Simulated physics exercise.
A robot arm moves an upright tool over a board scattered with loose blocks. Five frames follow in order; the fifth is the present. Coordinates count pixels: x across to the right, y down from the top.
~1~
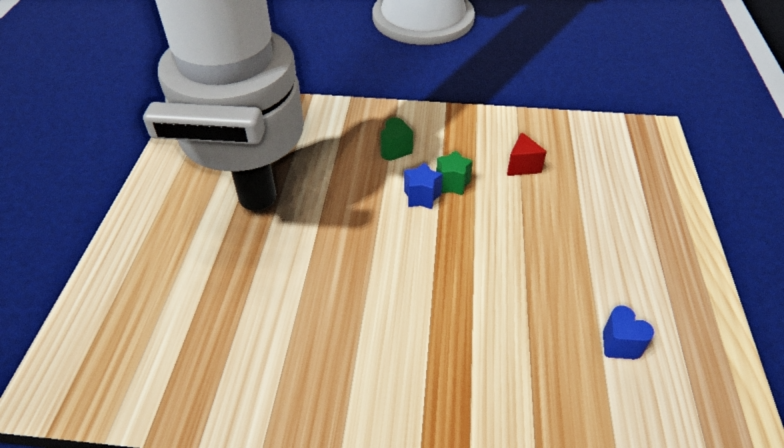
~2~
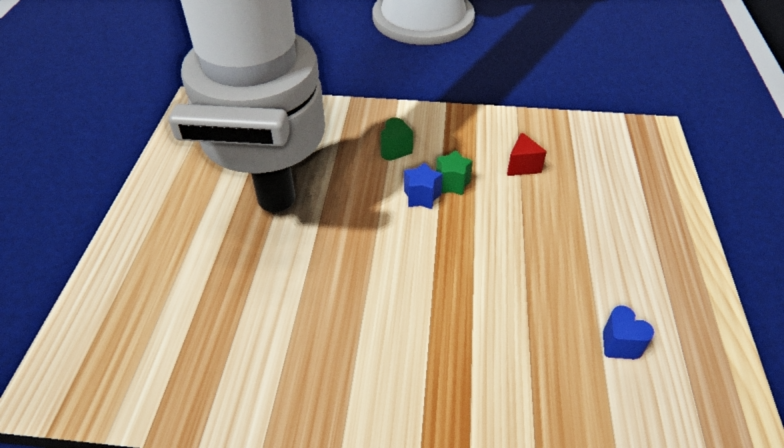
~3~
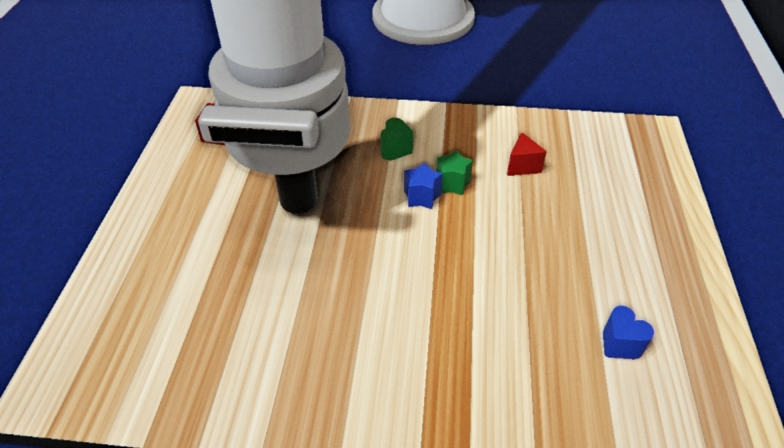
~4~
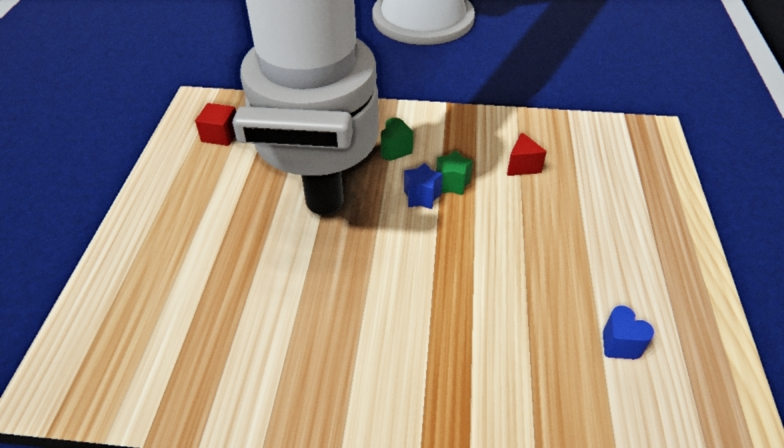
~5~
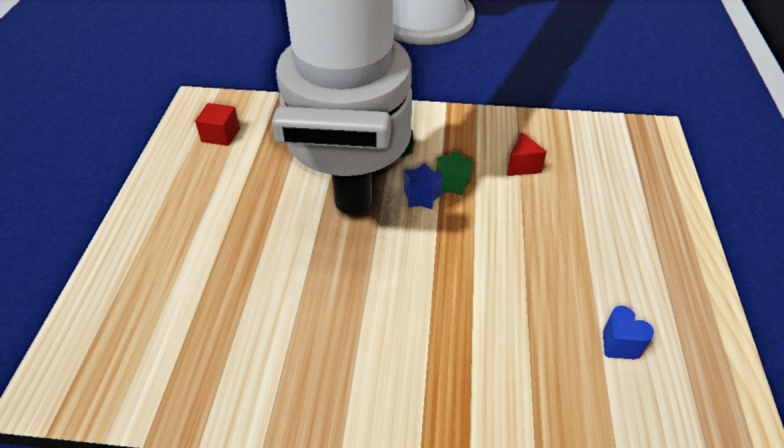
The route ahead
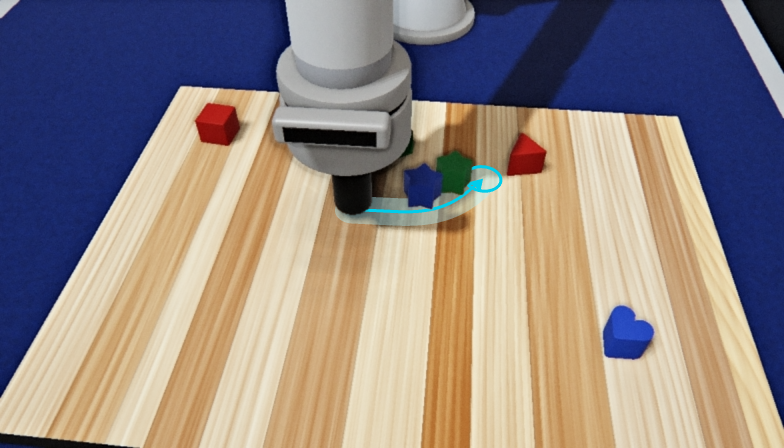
A robot arm slides its upright tool rightward over a wooden board while the blocks stay still.
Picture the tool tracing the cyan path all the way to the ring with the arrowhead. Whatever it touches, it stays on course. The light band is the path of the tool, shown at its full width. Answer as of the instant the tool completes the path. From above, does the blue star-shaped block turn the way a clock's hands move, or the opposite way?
From above, it looks like the blue star-shaped block goes counterclockwise.
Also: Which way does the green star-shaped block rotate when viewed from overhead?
Its spin: Clockwise.
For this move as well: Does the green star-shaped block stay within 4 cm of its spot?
No - that is not the case.
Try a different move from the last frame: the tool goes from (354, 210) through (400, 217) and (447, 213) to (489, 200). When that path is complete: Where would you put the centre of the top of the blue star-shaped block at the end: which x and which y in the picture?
The middle of the upper face of the blue star-shaped block will lie at about (452, 165) in the picture.
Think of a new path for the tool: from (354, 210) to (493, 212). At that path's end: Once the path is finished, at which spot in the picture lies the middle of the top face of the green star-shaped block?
The centre of its top will be at (469, 147).
Drawn move, from (354, 210) over (404, 212) and (451, 203) to (483, 179).
What follows on the original path. One third of the way, tool at (404, 205); blue star-shaped block at (433, 173), turned 15° anticlockwise; green star-shaped block at (461, 158).
Two thirds of the way, tool at (452, 196); blue star-shaped block at (463, 159), turned 60° anticlockwise; green star-shaped block at (476, 141), turned 30° clockwise.
At the end, tool at (484, 172); blue star-shaped block at (482, 136), turned 80° anticlockwise; green star-shaped block at (490, 119), turned 30° clockwise; red three-sided block still.
